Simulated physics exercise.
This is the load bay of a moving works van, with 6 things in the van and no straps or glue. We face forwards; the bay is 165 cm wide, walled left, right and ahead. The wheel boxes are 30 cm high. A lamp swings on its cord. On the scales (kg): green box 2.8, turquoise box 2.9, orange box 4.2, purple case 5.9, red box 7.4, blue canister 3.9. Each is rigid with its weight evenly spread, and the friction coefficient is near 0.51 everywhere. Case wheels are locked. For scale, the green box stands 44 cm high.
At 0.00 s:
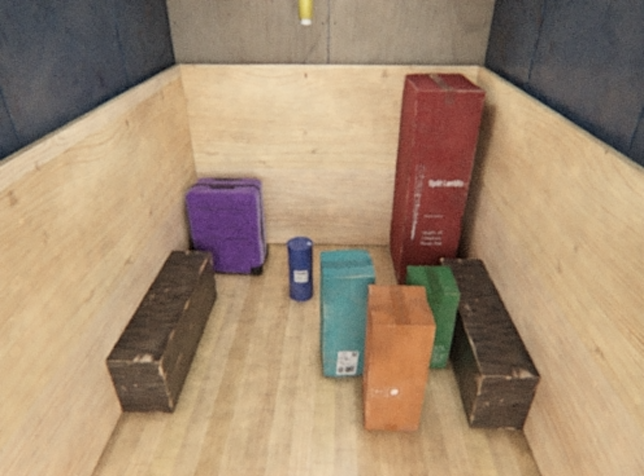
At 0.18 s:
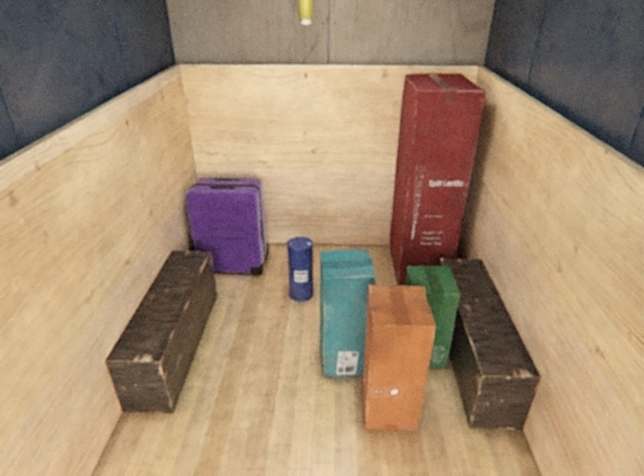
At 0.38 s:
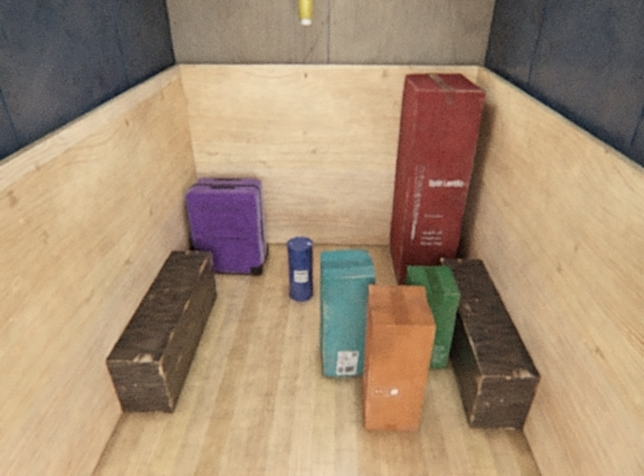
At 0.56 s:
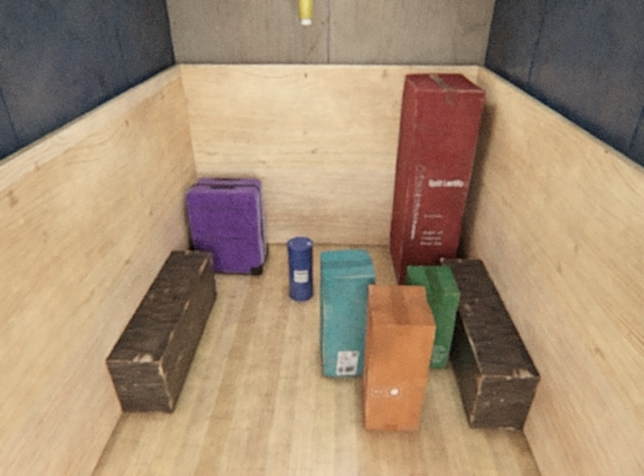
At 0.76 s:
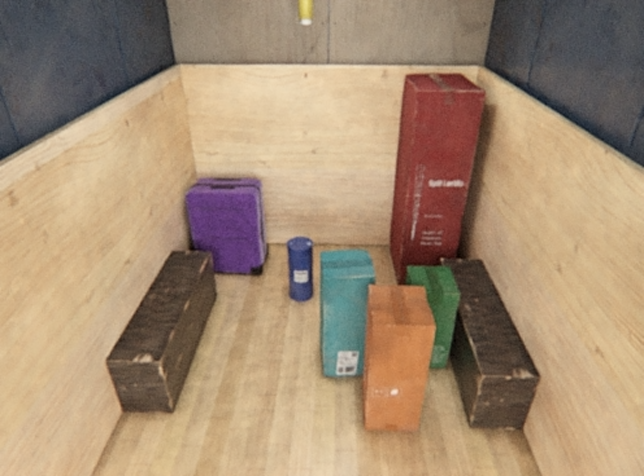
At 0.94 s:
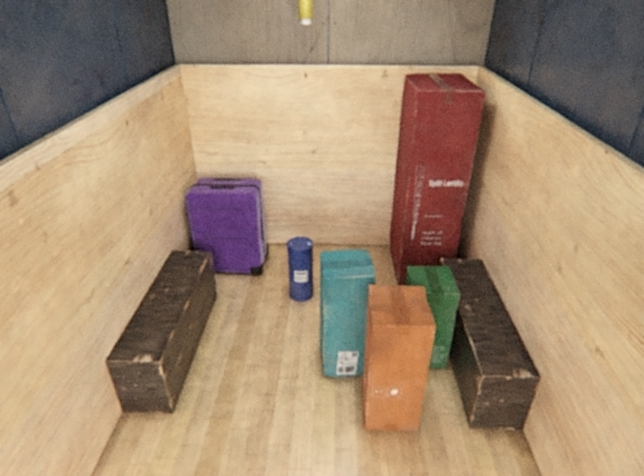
The clip shows a wood-walled load bay holding a purple case, a blue canister, turquoise, orange and green boxes, a tall red box and a dark wheel box on each side, with nothing visibly moving throughout.
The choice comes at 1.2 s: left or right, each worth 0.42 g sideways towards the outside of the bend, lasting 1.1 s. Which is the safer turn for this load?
The load fares better going left.
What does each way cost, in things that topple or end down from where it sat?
Turning left 1, turning right 3.
Turning left. Around 2.24 s, force 0.10 g right; turquoise box at 22° to upright near (377, 311); green box at 6° to upright near (432, 317); orange box at 36° to upright.
Around 2.94 s, steady run; turquoise box at 10° to upright near (341, 314); orange box at 36° to upright; red box shifted 3 cm.
Finally (5.3 s), on their side or leaning hard in the van, orange box; the other 5 still in place (within 15 cm). In the last view, green box near (427, 318), turquoise box near (352, 316).
Turning right instead, turquoise box, orange box and red box tipped over or down from where it sat, 3 of 6 in all.
